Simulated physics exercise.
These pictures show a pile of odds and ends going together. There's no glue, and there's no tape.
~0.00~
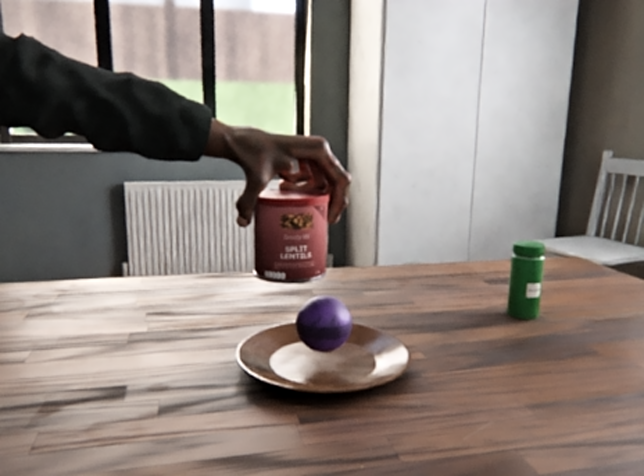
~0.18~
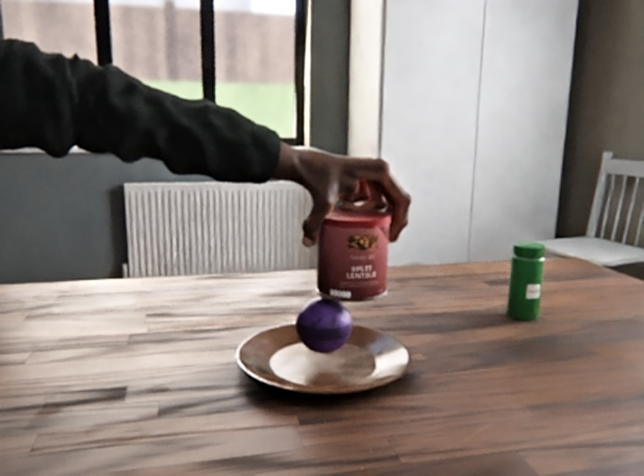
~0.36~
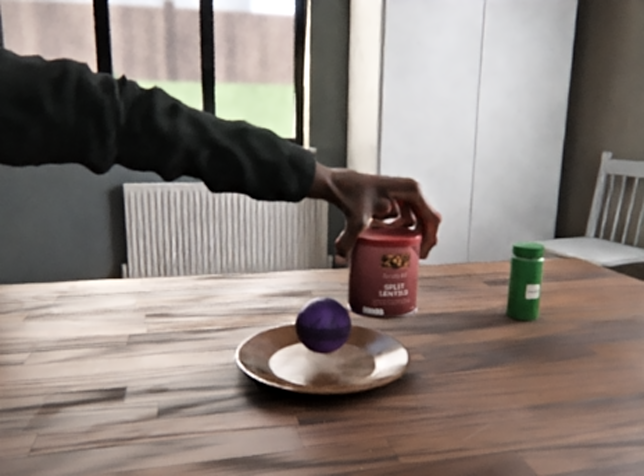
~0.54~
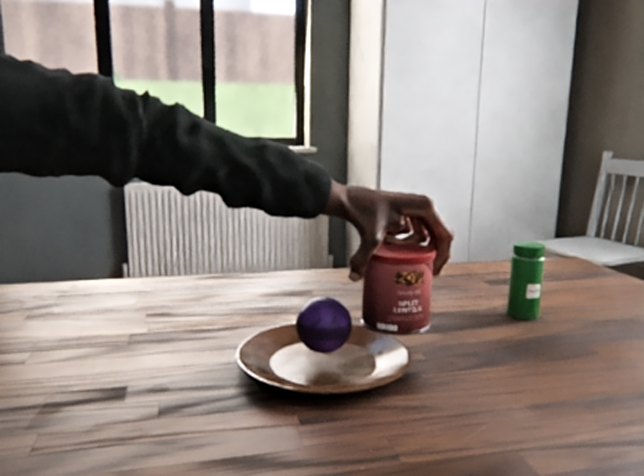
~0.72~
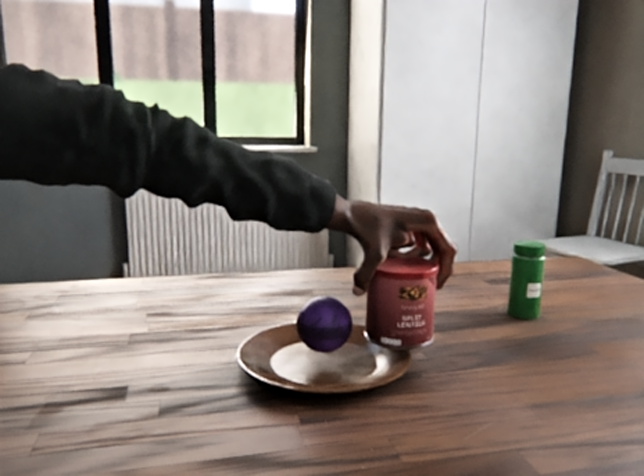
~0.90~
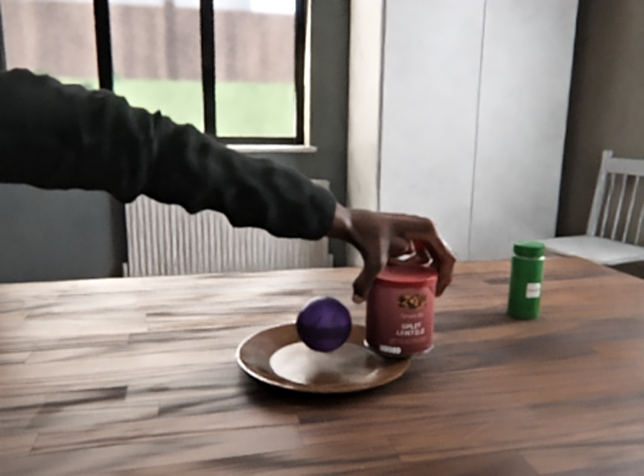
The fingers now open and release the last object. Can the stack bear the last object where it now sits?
Yes, stays together.
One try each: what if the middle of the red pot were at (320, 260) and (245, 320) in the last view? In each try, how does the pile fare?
Result 1: Pile falls; result 2: Pile stable.
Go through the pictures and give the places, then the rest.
The first picture shows on its way; red pot (290, 234); purple ball (324, 324).
The second picture shows on its way; red pot (352, 253); green shaker (526, 280).
The third picture shows on its way; red pot (383, 271); brown plate (323, 359).
The fourth picture shows on its way; red pot (397, 287); purple ball (324, 325).
The fifth picture shows on its way; red pot (401, 301); green shaker (526, 279).
The sixth picture shows in place under the hand; red pot (400, 308); brown plate (324, 358).
After 1.20 s, nothing has stirred.
After 1.60 s, red pot resting near (400, 309).
At rest (2.0 s), all 4 in place. Seen from the same camera at the end, red pot near (400, 309). The pile stays up.
